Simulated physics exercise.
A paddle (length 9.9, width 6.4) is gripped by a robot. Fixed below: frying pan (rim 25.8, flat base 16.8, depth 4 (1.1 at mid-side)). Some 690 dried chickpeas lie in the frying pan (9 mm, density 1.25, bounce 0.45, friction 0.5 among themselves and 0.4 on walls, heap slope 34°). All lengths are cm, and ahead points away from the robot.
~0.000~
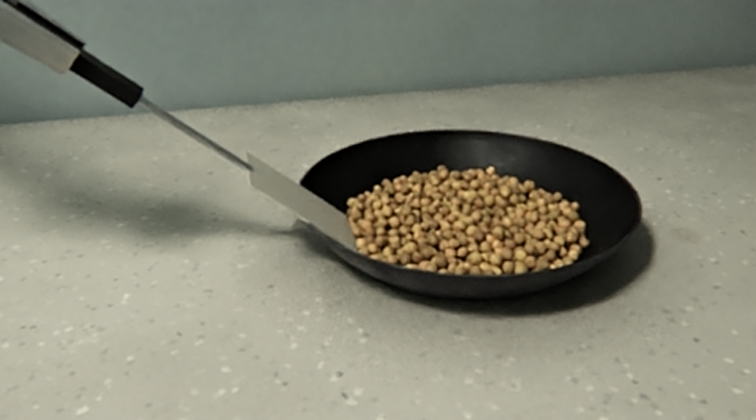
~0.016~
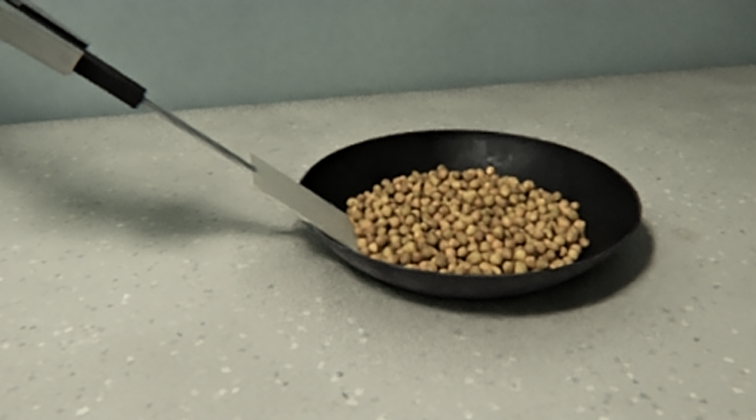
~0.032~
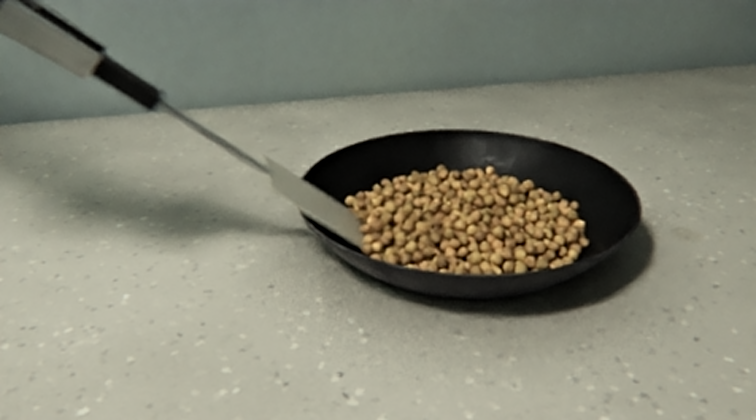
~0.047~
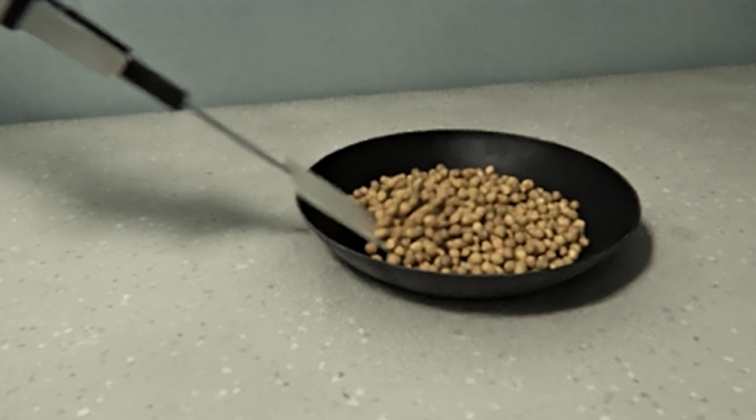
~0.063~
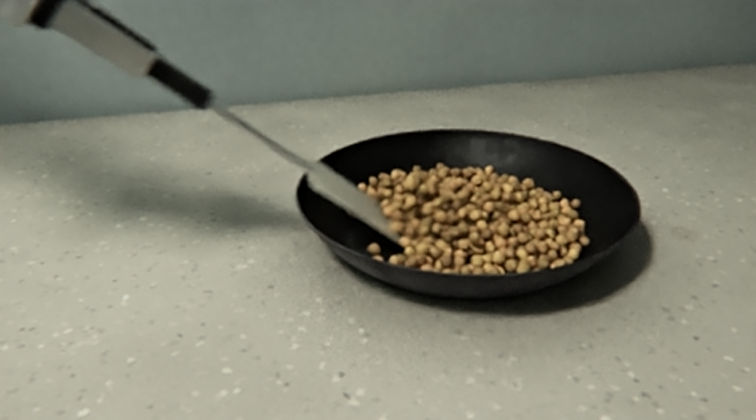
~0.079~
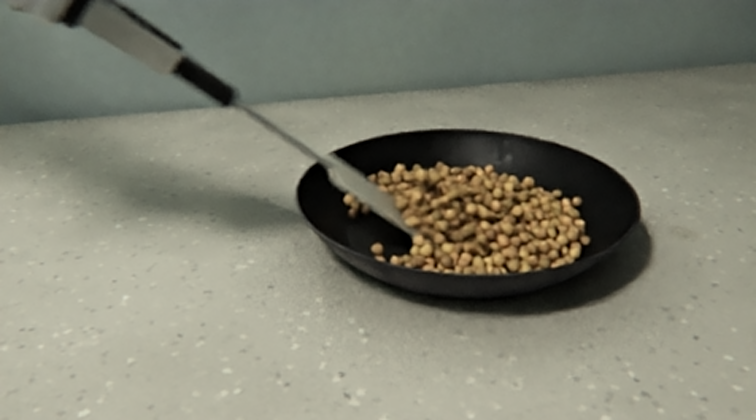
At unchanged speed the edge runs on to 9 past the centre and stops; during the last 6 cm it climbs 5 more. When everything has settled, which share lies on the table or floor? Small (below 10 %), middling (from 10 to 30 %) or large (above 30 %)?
A middling share, from 10 to 30 %, ends on the table or floor.
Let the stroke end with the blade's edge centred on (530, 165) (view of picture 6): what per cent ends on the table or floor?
About 10 per cent.
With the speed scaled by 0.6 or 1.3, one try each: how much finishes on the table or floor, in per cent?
About 5 and 15 per cent.
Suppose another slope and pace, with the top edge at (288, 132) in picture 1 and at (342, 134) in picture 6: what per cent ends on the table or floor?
About 5 per cent.
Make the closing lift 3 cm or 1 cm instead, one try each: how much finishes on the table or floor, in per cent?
Some 15 and 20 per cent.
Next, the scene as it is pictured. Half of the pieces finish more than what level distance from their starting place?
Roughly 3 cm.
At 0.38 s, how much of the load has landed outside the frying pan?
About 10 per cent.
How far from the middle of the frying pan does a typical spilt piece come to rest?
Some 48 cm.
By 0.12 s, sloping 41°, highest piece 6 above the table; 686 in the frying pan.
By 0.16 s, sloping 41°, highest piece 7 above the table; 686 in the frying pan.
By 0.38 s, sloping 41°, highest piece 9 above the table; 596 in the frying pan, 66 on the table or floor, 24 on the blade or in flight.
By 1.43 s, sloping 41°, highest piece 4 above the table; 596 in the frying pan, 90 on the table or floor.
Final count, 596 in the frying pan, 90 on the table or floor. That is 13 % on the table or floor.
